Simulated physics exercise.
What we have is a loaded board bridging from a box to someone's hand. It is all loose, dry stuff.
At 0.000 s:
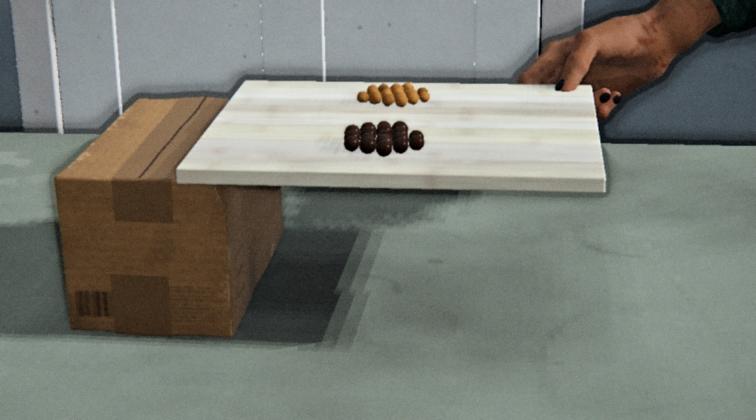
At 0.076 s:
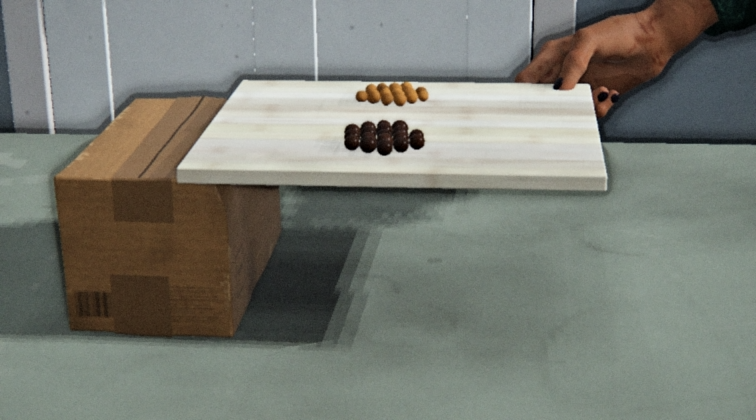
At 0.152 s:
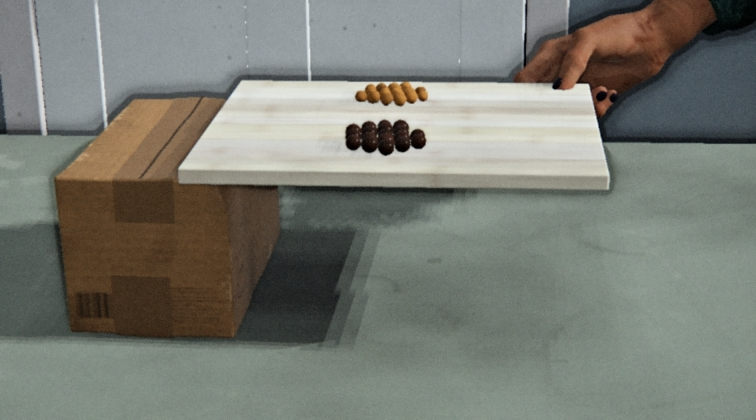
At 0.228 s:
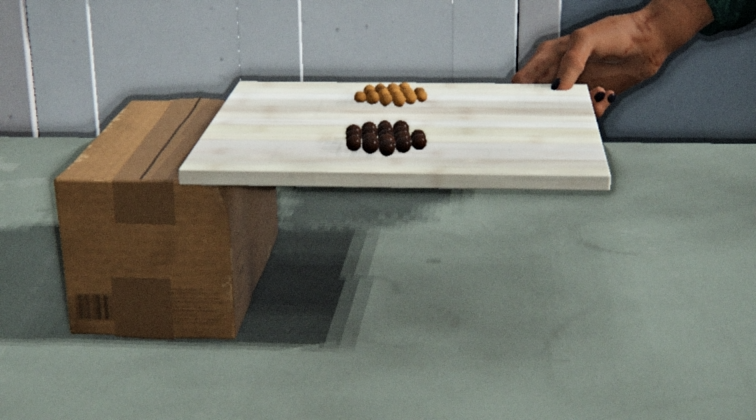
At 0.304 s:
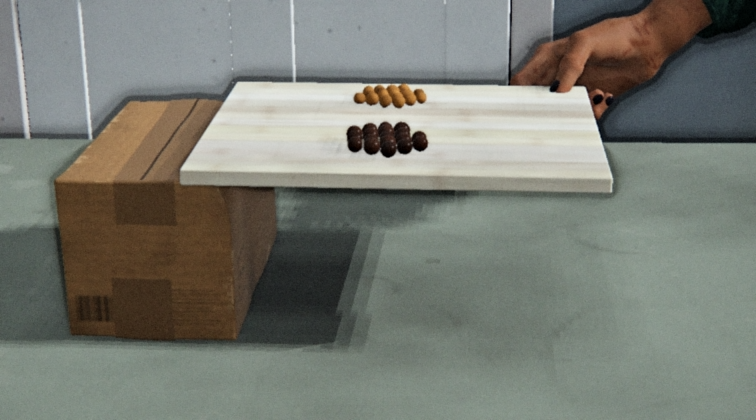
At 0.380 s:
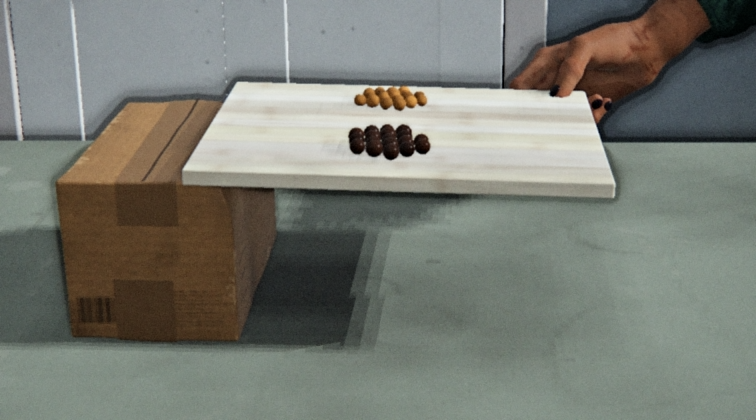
On a grey-green tabletop, a hand holding the right end of a pale board resting on a cardboard box, lowering it very slightly.
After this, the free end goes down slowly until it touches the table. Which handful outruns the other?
Farther out at the end: The front one.
Around 0.85 s, board sloping at 13°; front handful all still on the board; back handful all still on the board.
Around 1.34 s, board sloping at 25°; front handful mostly less than half a board's length out; back handful all still on the board.
Around 1.93 s, board resting at 28°; front handful mostly up to a board's length out, a small part gone off the table; back handful mostly at the foot of the board.
Finally (3.5 s), board resting at 28°; front handful mostly up to a board's length out, about a third gone off the table; back handful mostly at the foot of the board; the front handful has gone farther.
